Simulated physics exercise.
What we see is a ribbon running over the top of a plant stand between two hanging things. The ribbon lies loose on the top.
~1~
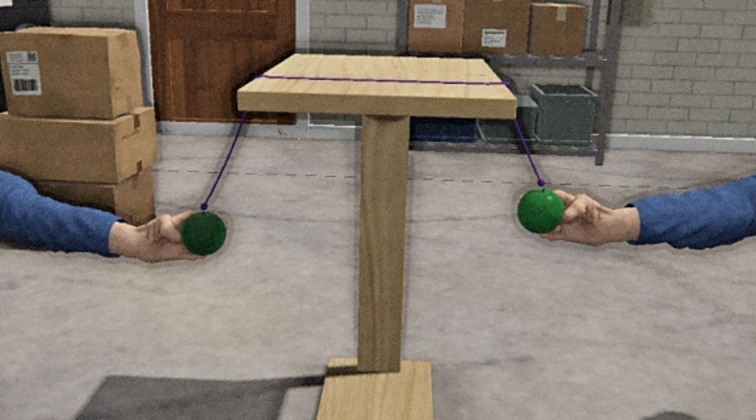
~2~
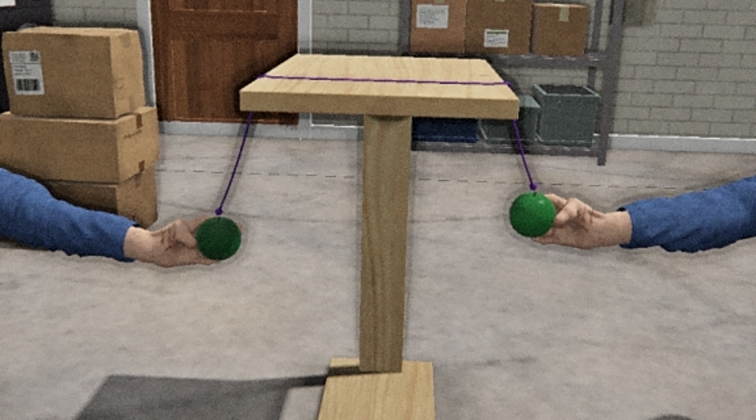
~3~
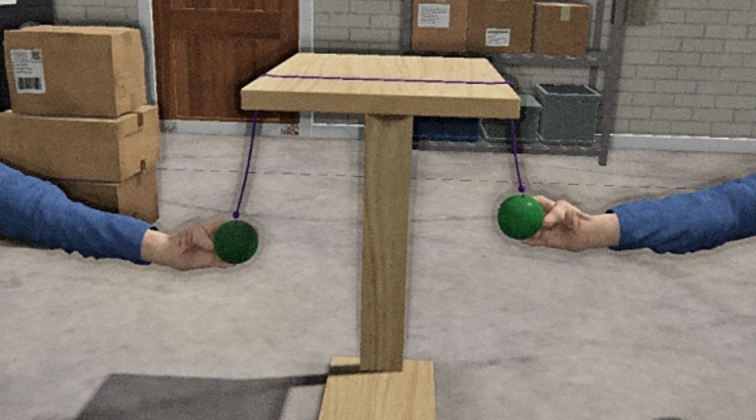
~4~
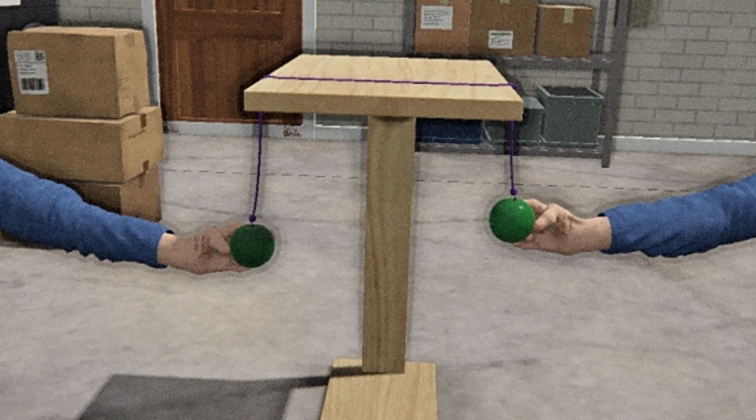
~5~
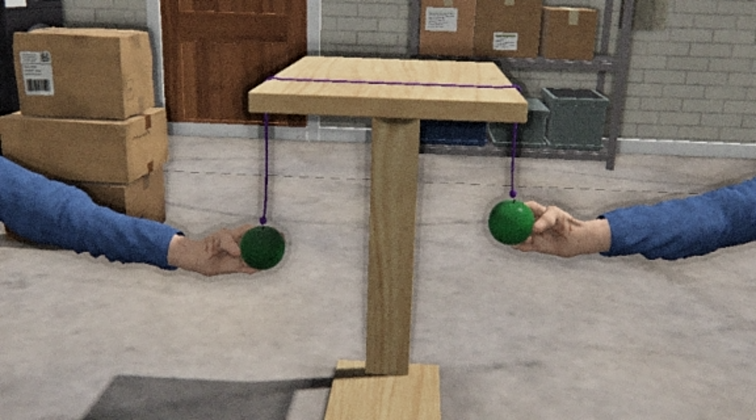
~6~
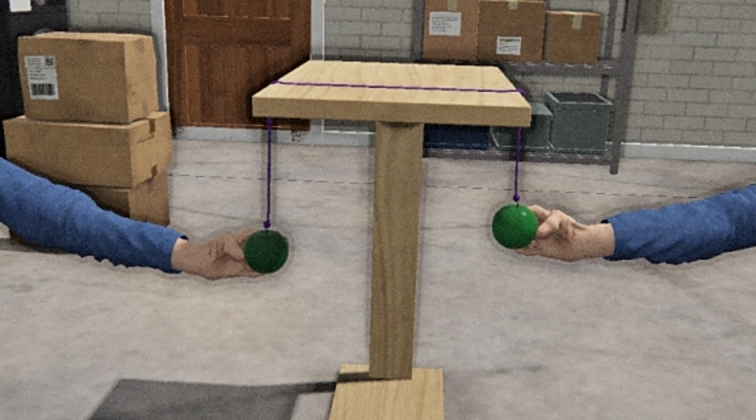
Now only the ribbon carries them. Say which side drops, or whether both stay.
The ribbon stays as it is.
Then, 0.22 s past the final frame, left apple at the same height near (268, 252); right apple at the same height near (513, 227).
Then, 0.70 s past the final frame, left apple at the same height near (275, 253); right apple at the same height near (510, 227).
Then, 1.40 s past the final frame, left apple at the same height near (273, 253); right apple at the same height near (507, 227).
When it is over, left apple at the same height near (272, 253); right apple at the same height near (515, 227). The ribbon hangs still.
